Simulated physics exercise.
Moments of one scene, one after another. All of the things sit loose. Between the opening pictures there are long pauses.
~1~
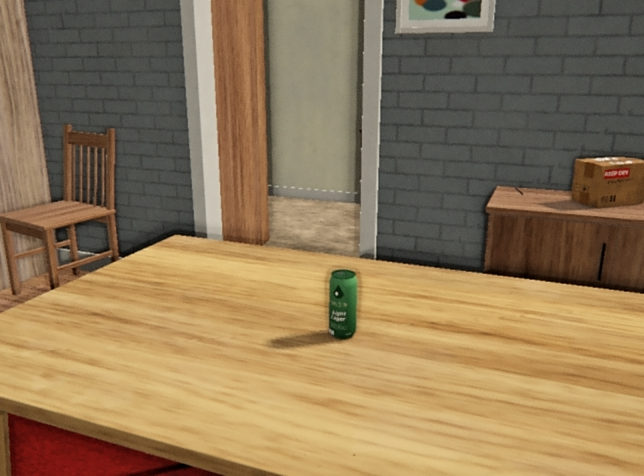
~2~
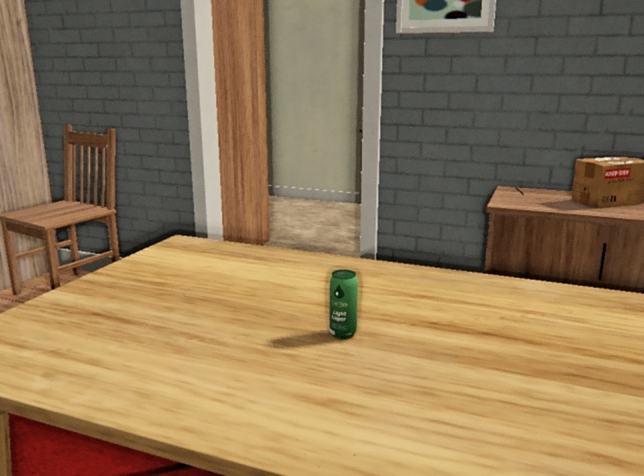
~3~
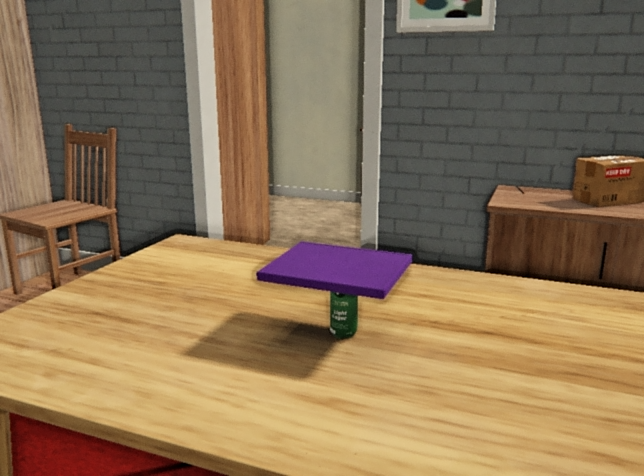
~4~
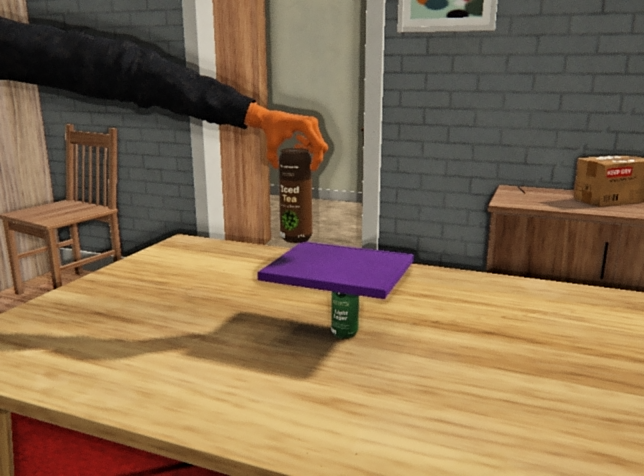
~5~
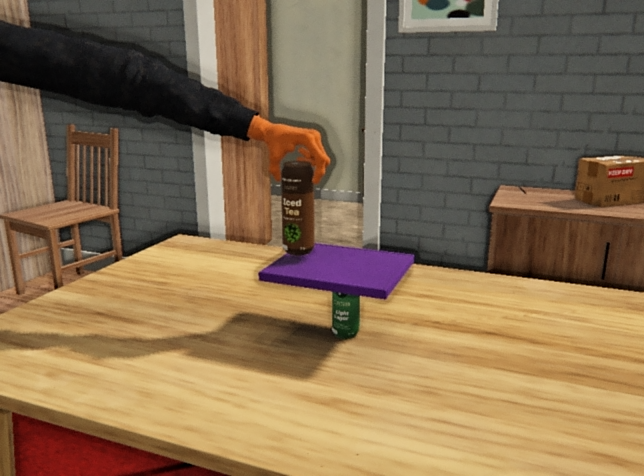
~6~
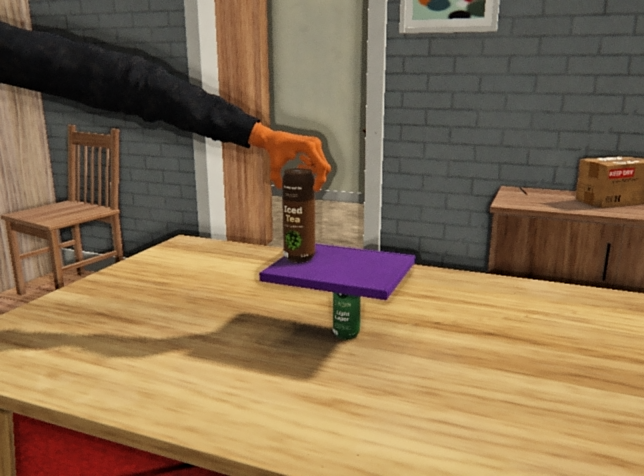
A purple lid appeared on top of a green can standing on a wooden table, and then an orange hand in a dark sleeve lowered a brown can onto the lid's left side, still gripping it.
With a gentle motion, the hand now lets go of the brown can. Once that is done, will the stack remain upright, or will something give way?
Doesn't stay put.
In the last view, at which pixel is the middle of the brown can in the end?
At about (240, 306).
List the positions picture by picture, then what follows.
The last thing is not in view yet, in the first frame.
The last thing is not in view yet, in the second frame.
The last thing is not in view yet; purple lid (337, 267), in the third frame.
On its way; brown can (295, 196); purple lid (339, 267), in the fourth frame.
On its way; brown can (298, 209); purple lid (339, 267), in the fifth frame.
Set down, still held; brown can (299, 216); purple lid (340, 268), in the sixth frame.
Then, 0.40 s on from there, brown can now fallen; purple lid turned 63° from how it was put.
Then, 0.70 s on from there, purple lid on its side.
Then, 1.20 s on from there, purple lid now fallen; green can turned 56° from how it was put.
In the end, fallen, brown can, purple lid and green can. At the end, from the last picture's camera, brown can near (240, 306). The stack comes apart.
